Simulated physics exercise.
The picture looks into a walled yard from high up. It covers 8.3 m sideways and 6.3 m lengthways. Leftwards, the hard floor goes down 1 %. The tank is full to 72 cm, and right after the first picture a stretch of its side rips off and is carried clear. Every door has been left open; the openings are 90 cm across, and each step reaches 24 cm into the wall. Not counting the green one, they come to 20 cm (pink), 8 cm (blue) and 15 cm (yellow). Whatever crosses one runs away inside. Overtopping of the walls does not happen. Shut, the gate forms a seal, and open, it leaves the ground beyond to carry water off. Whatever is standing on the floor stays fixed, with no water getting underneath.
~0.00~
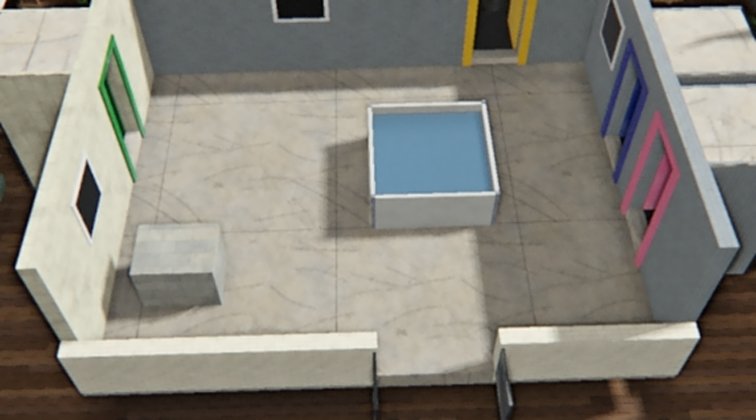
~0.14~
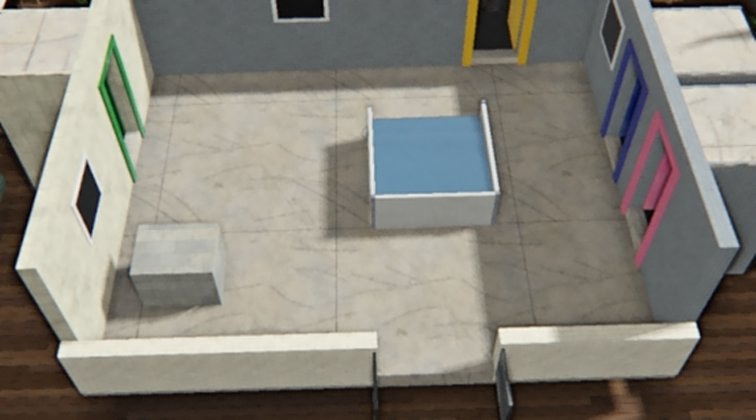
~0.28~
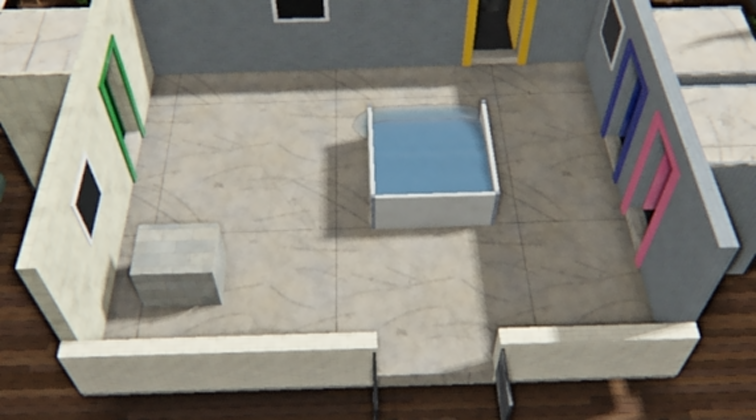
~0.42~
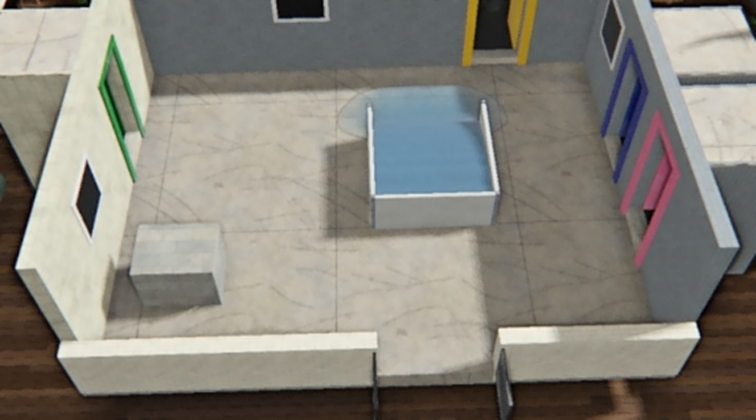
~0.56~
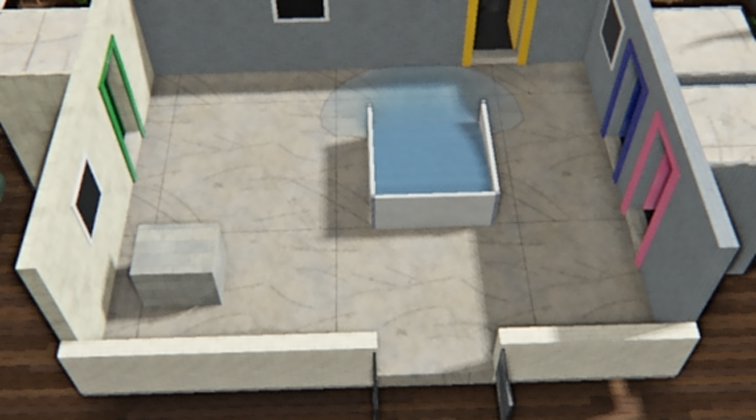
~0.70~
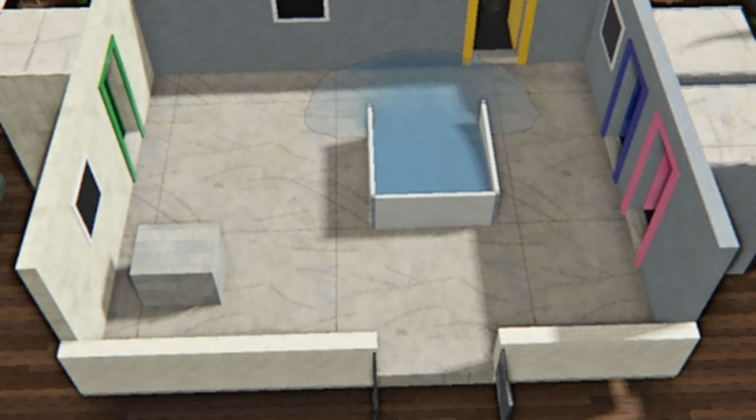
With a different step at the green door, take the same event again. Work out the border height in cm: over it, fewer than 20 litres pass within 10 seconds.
Border at about 12 cm.
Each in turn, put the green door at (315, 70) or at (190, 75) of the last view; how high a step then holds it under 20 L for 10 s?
In turn: Roughly 15 cm, roughly 13.5 cm.
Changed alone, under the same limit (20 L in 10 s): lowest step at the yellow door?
Roughly 23 cm at yellow.
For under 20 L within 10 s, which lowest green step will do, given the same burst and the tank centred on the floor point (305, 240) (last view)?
Some 9.0 cm.
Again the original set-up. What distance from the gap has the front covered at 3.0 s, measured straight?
Around 5.4 m out.
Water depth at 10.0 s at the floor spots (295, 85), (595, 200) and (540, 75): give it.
In that order: 4, 2 and 3 cm.
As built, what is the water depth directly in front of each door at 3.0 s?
Centimetres: Pink = 0, blue = 7, green = 16, yellow = 18.
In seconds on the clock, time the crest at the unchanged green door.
It peaks at about 3.2 s.
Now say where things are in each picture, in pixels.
In the first picture, still water, 72 cm deep, in the tank at (431, 151); the green door at (124, 117) is dry.
In the second picture, the front is at a hidden place, 0.3 m from the gap on the far side; 0.5 m2 of floor is wet, 72 cm left at the back.
In the third picture, the gap is on the far side, the front 0.8 m out at a hidden place; the back of the tank holds 72 cm.
In the fourth picture, the gap is on the far side, the front 1.3 m out at (393, 88); the back of the tank holds 70 cm.
In the fifth picture, the front is at (376, 69), 1.8 m from the gap on the far side; 5.2 m2 of floor is wet, 62 cm left at the back.
In the sixth picture, the front is at (339, 70), 1.9 m from the gap on the far side; 6.0 m2 of floor is wet, 62 cm left at the back; 3.3 m in a straight line remain to the green door at (124, 117).
After 1.4 s water covers 15 % of the floor, deepest (50 cm) near (417, 72); it has not reached the green door.
After 3.0 s water covers 40 % of the floor, deepest (32 cm) near (575, 67); 16 cm at the green door, 0 litres in over its 19 cm step.
After 10.0 s water covers 100 % of the floor, deepest (11 cm) near (98, 370); 7 cm at the green door, 0 litres in over its 19 cm step.
At the green door as built, the water arrived by 2.8 s and peaked near 19 cm at 3.2 s.
Run again over the same 10 s with other heights there, 28 litres in over 11 cm, 8 litres over 14.5 cm. The limit of 20 litres is kept from about 12 cm up.
